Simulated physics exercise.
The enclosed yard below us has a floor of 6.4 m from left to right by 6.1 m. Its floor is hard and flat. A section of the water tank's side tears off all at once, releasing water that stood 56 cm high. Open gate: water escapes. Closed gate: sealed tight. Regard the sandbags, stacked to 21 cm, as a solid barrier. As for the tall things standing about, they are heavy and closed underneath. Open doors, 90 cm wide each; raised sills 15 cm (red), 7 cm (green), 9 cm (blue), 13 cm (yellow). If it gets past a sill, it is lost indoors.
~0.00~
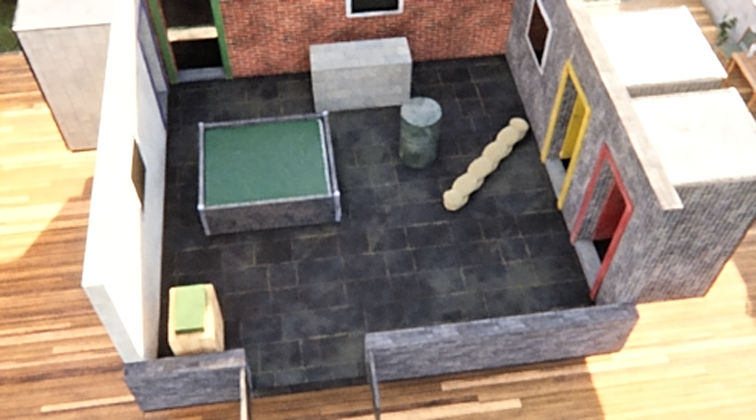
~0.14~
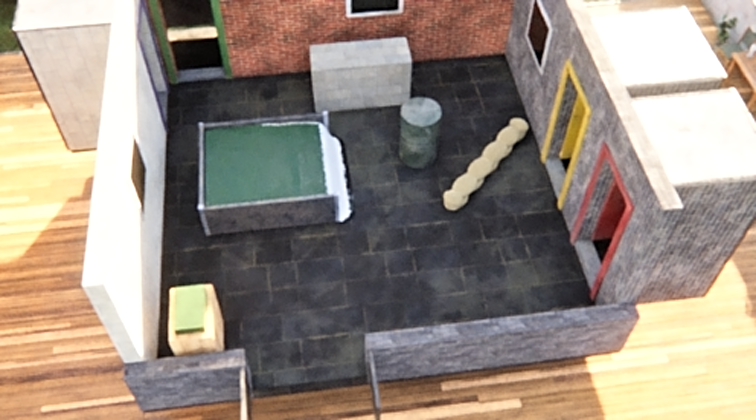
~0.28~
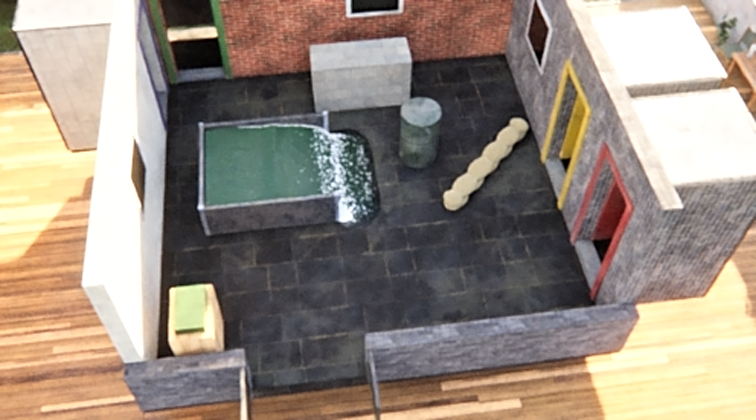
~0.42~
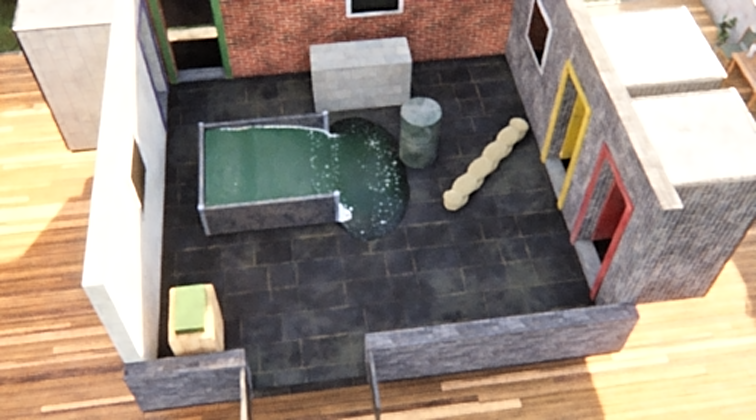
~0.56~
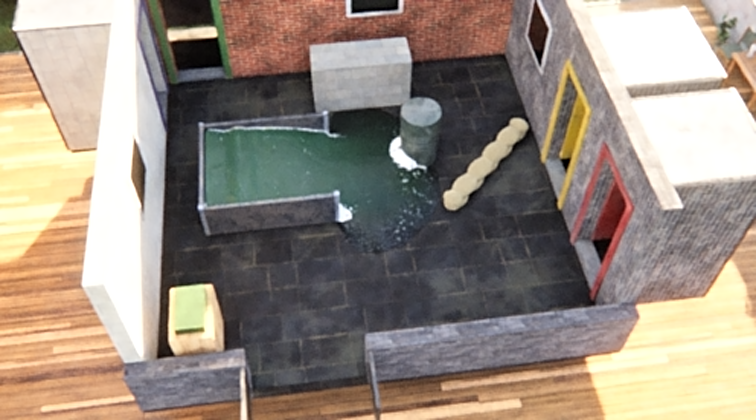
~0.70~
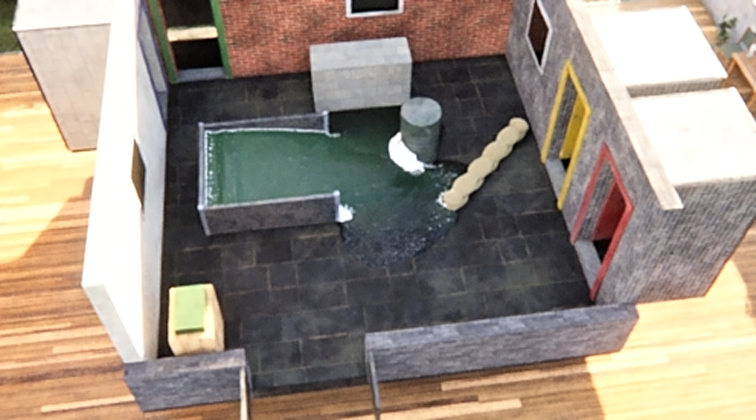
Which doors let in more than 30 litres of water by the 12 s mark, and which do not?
By then, the red door does not, the green door does not, the blue door does not, the yellow door does not.
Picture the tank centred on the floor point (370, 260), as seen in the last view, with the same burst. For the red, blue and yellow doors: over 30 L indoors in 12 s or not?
Against the limit, the red door exceeds it, the blue door stays within it and the yellow door exceeds it.
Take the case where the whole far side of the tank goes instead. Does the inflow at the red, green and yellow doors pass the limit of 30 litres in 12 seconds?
Then red does not exceed it, green exceeds it, yellow does not exceed it.
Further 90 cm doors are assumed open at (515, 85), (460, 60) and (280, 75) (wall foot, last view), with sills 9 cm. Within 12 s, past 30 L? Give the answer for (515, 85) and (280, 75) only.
Door 1: Limit broken; door 2: Limit not reached.
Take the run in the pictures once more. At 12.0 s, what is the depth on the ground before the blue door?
Around 6.0 cm there.
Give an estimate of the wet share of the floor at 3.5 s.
I'd say around 50 % is wet.
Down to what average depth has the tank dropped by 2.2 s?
Some 18 cm on average.
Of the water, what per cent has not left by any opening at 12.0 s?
94 %.
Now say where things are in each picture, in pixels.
Still water, 56 cm deep, in the water tank at (267, 162), in the first picture.
The front is at (334, 140), 0.9 m from the gap at (330, 172); 0.3 m2 of floor is under water; 56 cm left at the back of the water tank, in the second picture.
Water pours out at (330, 172) and has run 1.1 m, to (350, 133); typically 10 cm deep outside, 56 cm at the water tank's back, in the third picture.
Water pours out at (330, 173) and has run 1.4 m, to (366, 124); typically 8 cm deep outside, 56 cm at the water tank's back, in the fourth picture.
Water pours out at (330, 173) and has run 1.8 m, to (435, 200); typically 7 cm deep outside, 54 cm at the water tank's back, in the fifth picture.
Water pours out at (330, 173) and has run 2.3 m, to (465, 177); typically 6 cm deep outside, 47 cm at the water tank's back, in the sixth picture.
After 1.4 s water covers 30 % of the floor and is deepest (37 cm) near (442, 199); red door not reached, green door not reached, blue door not reached, yellow door not reached.
After 2.2 s water covers 45 % of the floor and is deepest (34 cm) near (503, 59); red door 12 cm at the sill, 0 L in, green door not reached, blue door not reached, yellow door 5 cm at the sill, 0 L in.
After 3.5 s water covers 50 % of the floor and is deepest (26 cm) near (519, 105); red door 13 cm at the sill, 0 L in, green door not reached, blue door not reached, yellow door 4 cm at the sill, 0 L in.
After 7.0 s water covers 80 % of the floor and is deepest (14 cm) near (532, 141); red door 6 cm at the sill, 1 L in, green door 6 cm at the sill, 1 L in, blue door 11 cm at the sill, 7 L in, yellow door 9 cm at the sill, 0 L in.
After 12.0 s water covers 95 % of the floor and is deepest (11 cm) near (158, 373); red door 5 cm at the sill, 1 L in, green door 6 cm at the sill, 7 L in, blue door 6 cm at the sill, 9 L in, yellow door 5 cm at the sill, 0 L in.
